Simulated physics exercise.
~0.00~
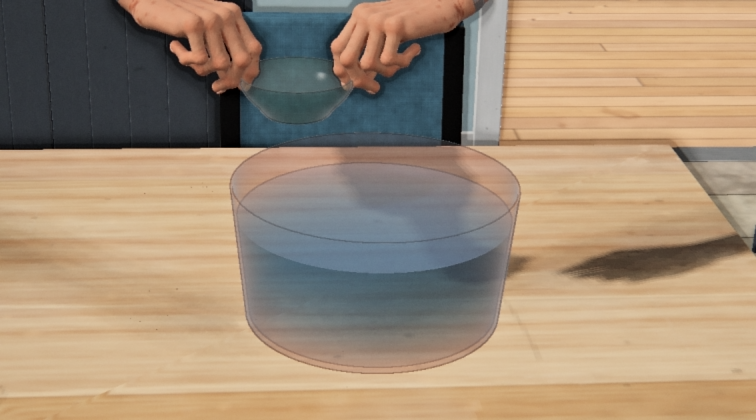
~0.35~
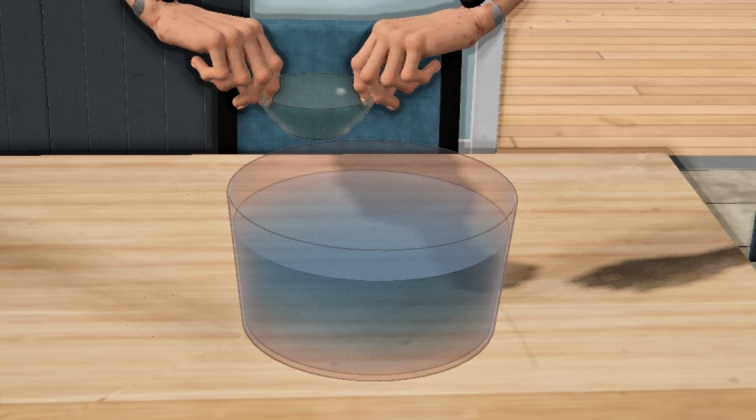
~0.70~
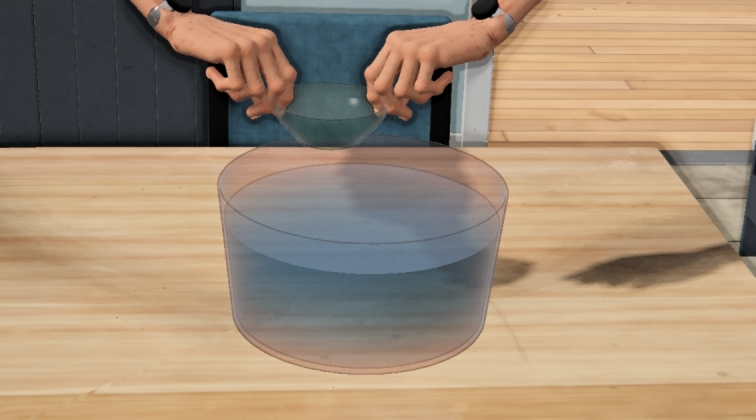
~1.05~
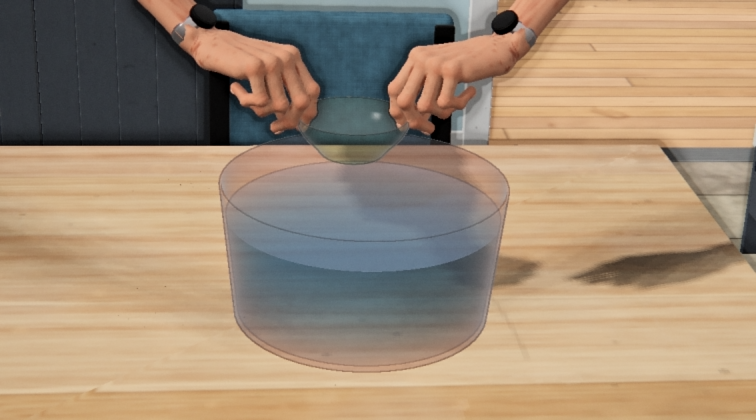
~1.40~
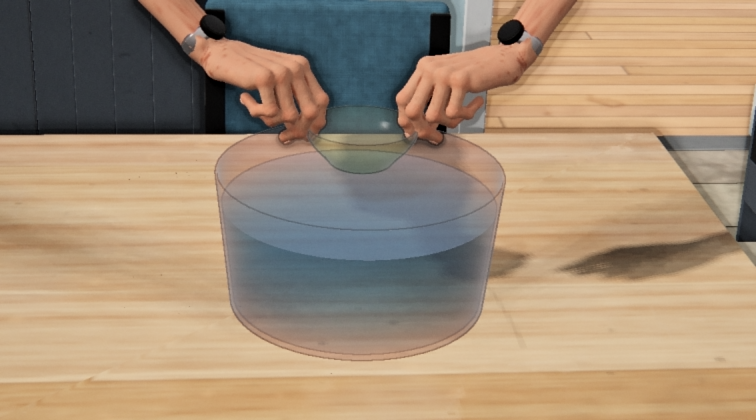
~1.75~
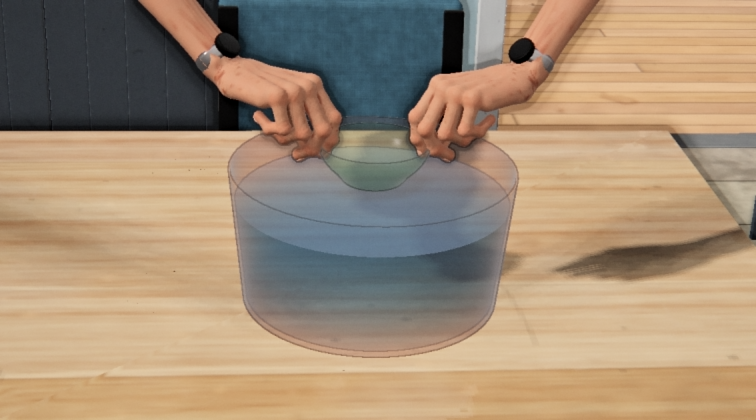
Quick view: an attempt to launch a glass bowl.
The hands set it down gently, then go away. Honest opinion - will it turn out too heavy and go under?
No, it stays afloat.
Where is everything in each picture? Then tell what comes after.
In the first picture, bowl (297, 92) empty; above the basin.
In the second picture, bowl (317, 107) empty; coming down.
In the third picture, bowl (330, 117) empty; lower.
In the fourth picture, bowl (353, 132) empty; lower still.
In the fifth picture, bowl (361, 141) empty; close to the surface.
In the sixth picture, bowl (374, 159) empty; just over the surface.
By 2.2 s, the bowl dips into the water.
By 2.8 s, it bobs and steadies.
By 5.0 s, the bowl floats with about half of its side showing.
